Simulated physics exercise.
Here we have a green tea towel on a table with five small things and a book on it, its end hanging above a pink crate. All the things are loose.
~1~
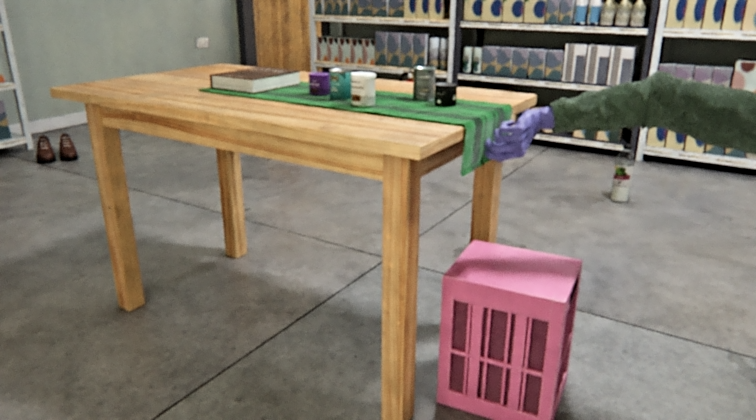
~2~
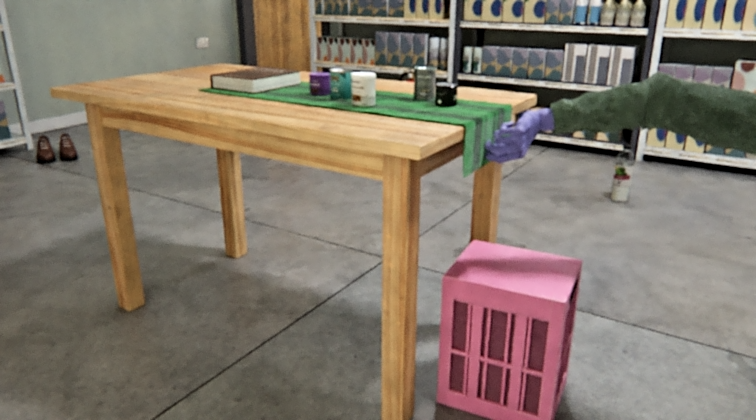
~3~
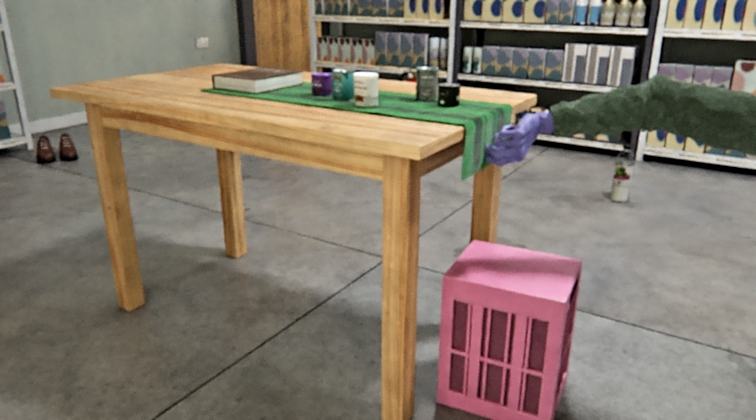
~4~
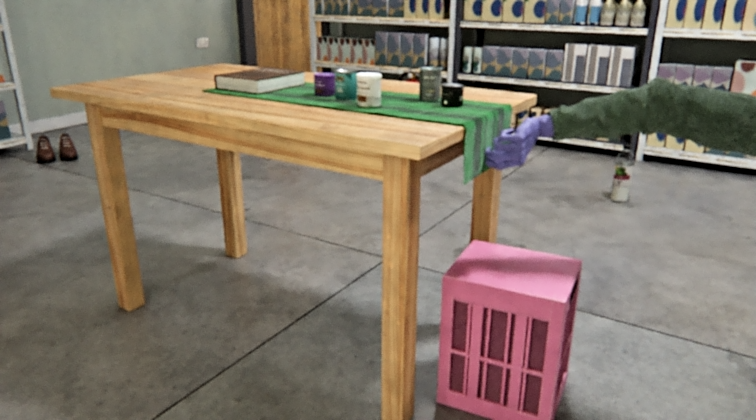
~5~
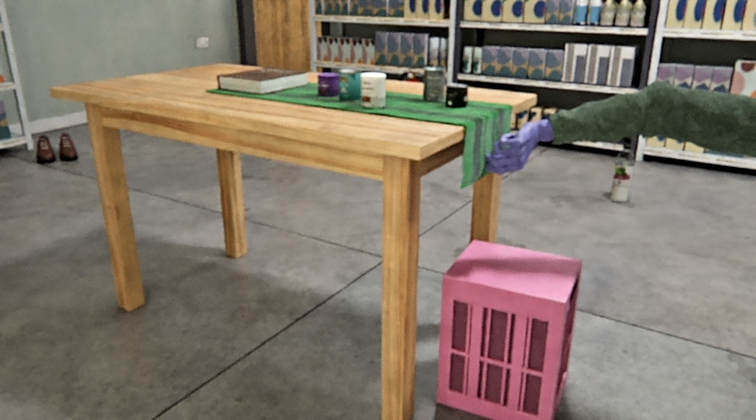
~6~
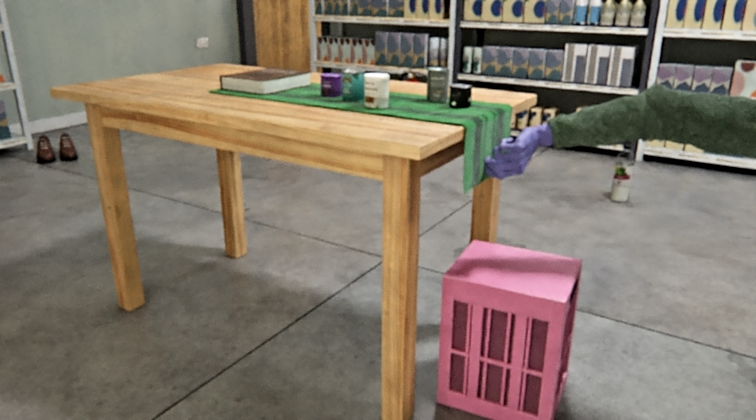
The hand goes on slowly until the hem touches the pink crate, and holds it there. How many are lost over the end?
The answer is two.
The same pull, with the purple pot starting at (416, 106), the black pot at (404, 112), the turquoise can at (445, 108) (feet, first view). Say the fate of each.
The purple pot drops off; the black pot falls; the turquoise can is carried off.
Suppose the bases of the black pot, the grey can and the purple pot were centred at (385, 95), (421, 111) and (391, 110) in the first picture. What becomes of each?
The black pot survives, the grey can is carried off, the purple pot comes down.
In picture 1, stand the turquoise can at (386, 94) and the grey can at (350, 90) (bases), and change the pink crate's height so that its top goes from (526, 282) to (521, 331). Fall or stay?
The turquoise can comes down, the grey can remains up.
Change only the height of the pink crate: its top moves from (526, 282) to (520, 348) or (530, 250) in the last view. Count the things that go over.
The count: 4 and 1.
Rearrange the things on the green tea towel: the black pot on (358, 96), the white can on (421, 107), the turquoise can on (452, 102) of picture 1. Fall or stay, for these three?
The black pot stays on, the white can comes down, the turquoise can goes over.
Soon after, hem near (485, 226); black pot gone.
After that, hem on the crate; black pot and grey can gone.
In the end, hem on the crate; black pot and grey can gone. Over the edge go two.
